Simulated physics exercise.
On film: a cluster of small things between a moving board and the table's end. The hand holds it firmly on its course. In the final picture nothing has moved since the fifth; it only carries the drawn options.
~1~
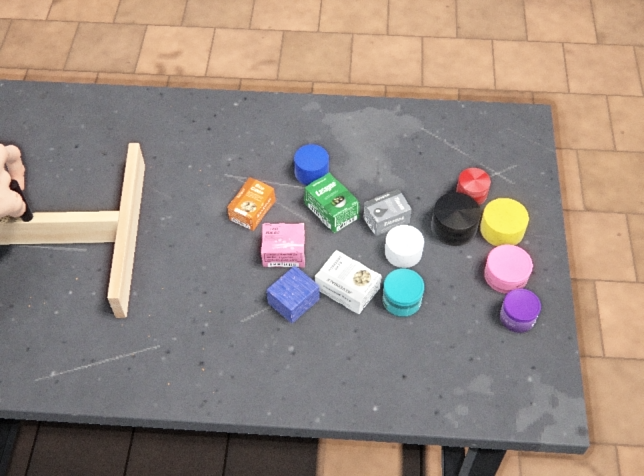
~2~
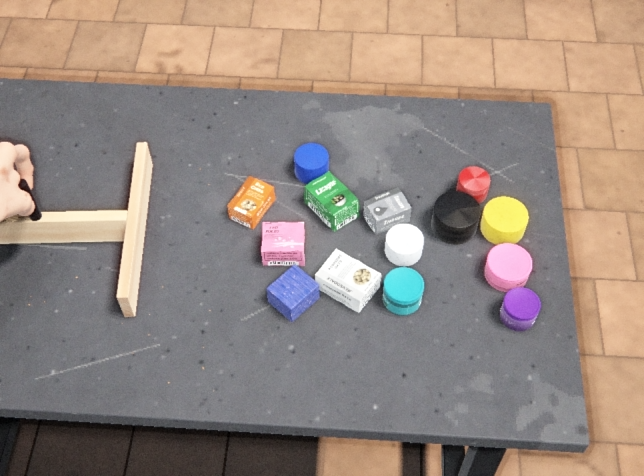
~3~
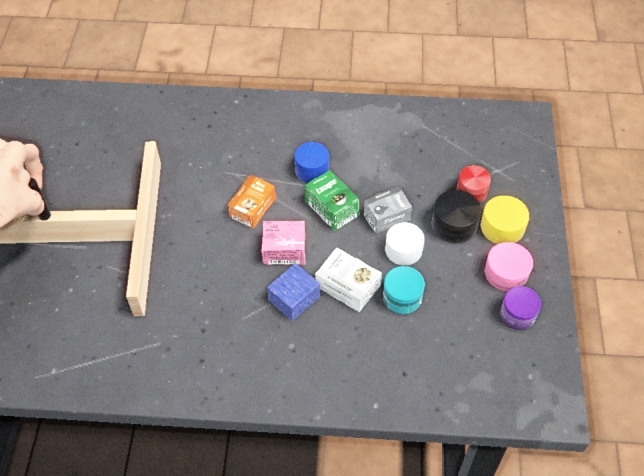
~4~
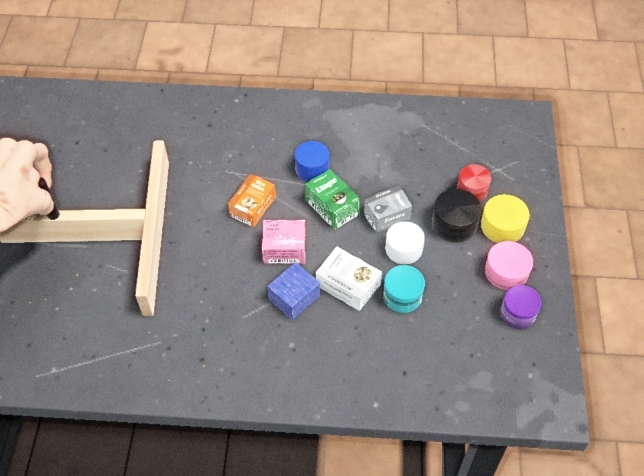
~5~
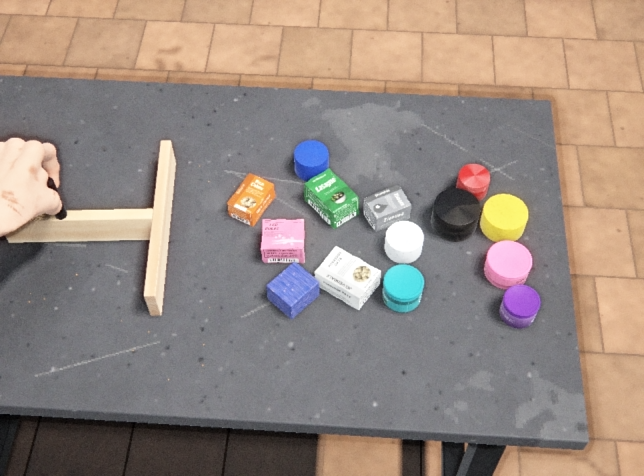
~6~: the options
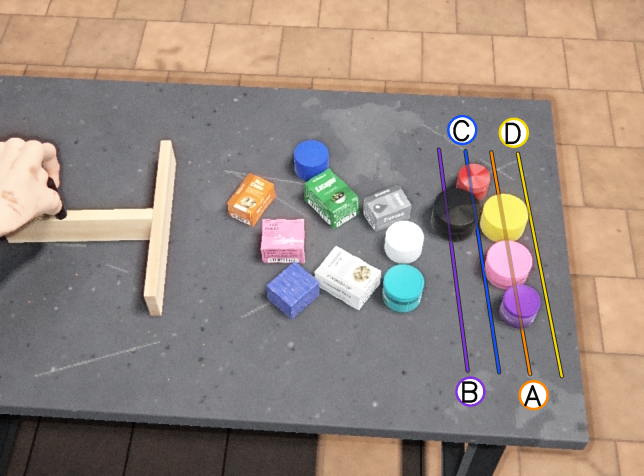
On a dark, scuffed table above a tiled floor, a hand at the left grips a T-shaped wooden pusher, facing a cluster of small coloured boxes and round tubs. The hand slides the pusher slowly a short way right, narrowing the gap, while the boxes and tubs stay still, untouched.
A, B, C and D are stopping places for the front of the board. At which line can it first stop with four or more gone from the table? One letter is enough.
A.
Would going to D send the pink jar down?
Yes.
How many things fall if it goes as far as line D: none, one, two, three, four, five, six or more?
In all, six or more.
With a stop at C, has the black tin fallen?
Yes.
On the marked copy, A at (509, 253); B at (452, 250); C at (481, 252); D at (538, 255).
Taking A. A third of the way, board (282, 220); blue block (316, 292); white box (352, 275).
Two thirds of the way, board (410, 226); yellow pot over the edge; black tin (537, 209).
When it is over, board (511, 232); white pot over the edge; white box over the edge; six fallen.
As for the rest, B drops only two; C drops only three; D drops nine, but is farther than needed.
